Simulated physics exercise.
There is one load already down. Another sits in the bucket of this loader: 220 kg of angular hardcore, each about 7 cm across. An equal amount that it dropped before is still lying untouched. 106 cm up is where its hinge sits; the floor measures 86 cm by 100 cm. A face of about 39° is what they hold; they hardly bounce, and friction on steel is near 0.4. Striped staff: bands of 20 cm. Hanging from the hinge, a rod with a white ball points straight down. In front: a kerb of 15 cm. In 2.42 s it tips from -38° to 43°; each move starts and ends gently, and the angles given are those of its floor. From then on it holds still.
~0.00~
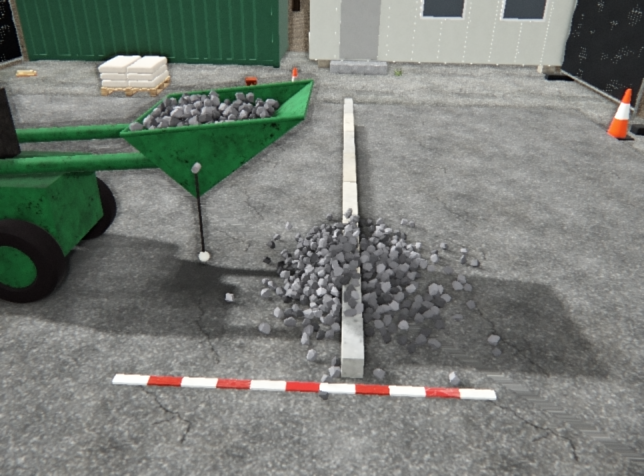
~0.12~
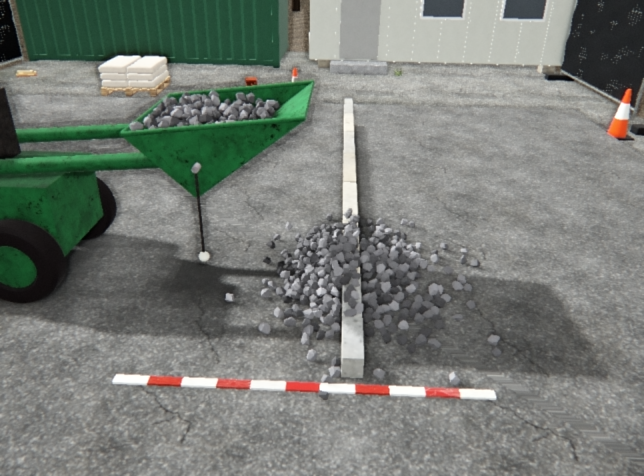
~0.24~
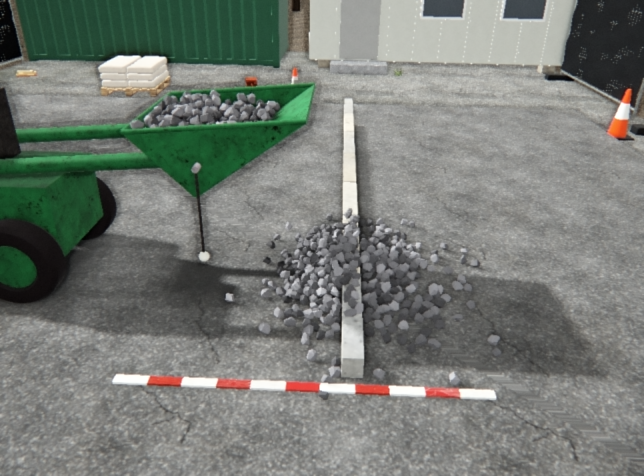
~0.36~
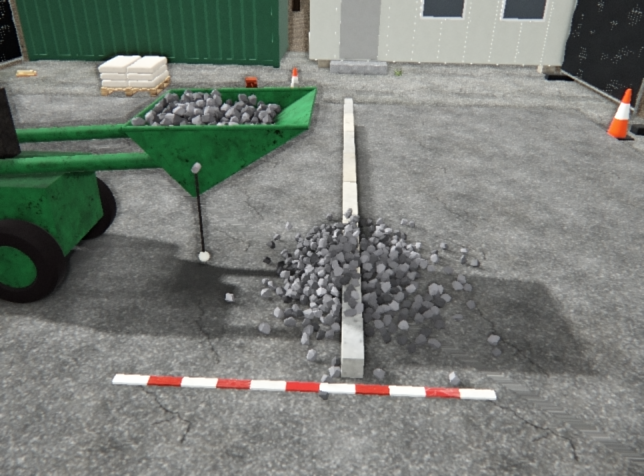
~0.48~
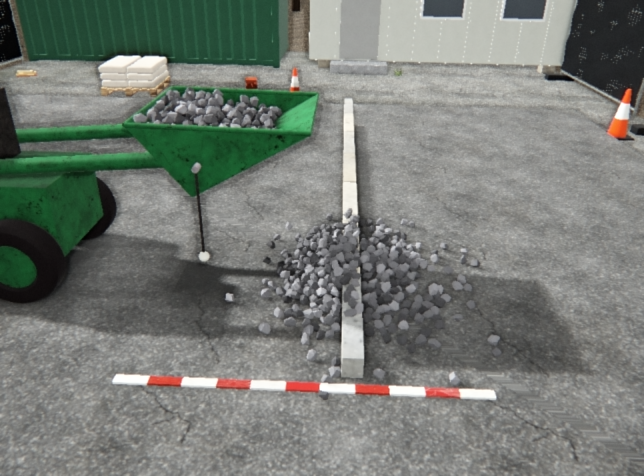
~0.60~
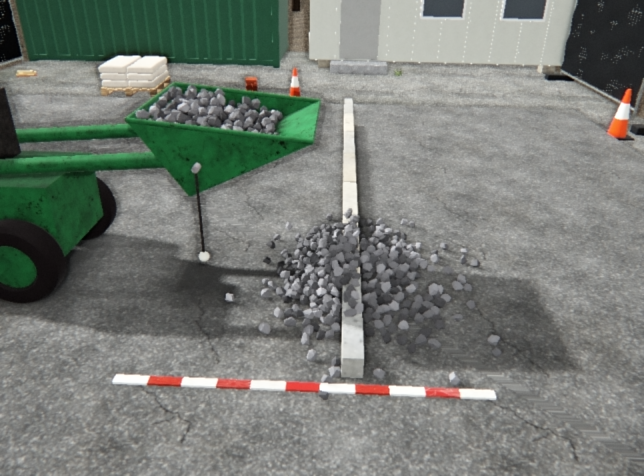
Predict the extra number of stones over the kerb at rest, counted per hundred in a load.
About 3 more per hundred stones.
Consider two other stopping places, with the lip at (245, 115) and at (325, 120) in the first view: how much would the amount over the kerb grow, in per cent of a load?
Case one about 0 %, case two about 15 %.
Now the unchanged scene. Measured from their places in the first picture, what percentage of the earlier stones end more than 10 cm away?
Some 0 percent, give or take.
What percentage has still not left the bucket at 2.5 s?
Roughly 10 per cent is still inside.
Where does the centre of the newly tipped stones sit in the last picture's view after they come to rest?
I'd say close to (303, 260).
After 1.8 s the floor is at 31°; in per cent of one load, 99 in the bucket, 59 on this side of the kerb, 42 over the kerb; the foremost stones are at (473, 289).
After 2.5 s the floor is at 43°; in per cent of one load, 10 in the bucket, 147 on this side of the kerb, 43 over the kerb; the foremost stones are at (473, 289).
After 2.9 s the floor is at 43°; in per cent of one load, 0 in the bucket, 156 on this side of the kerb, 44 over the kerb; the foremost stones are at (473, 289).
After 5.4 s the floor is at 43°; in per cent of one load, 0 in the bucket, 155 on this side of the kerb, 45 over the kerb; the foremost stones are at (473, 289). Net gain over the kerb, 3.
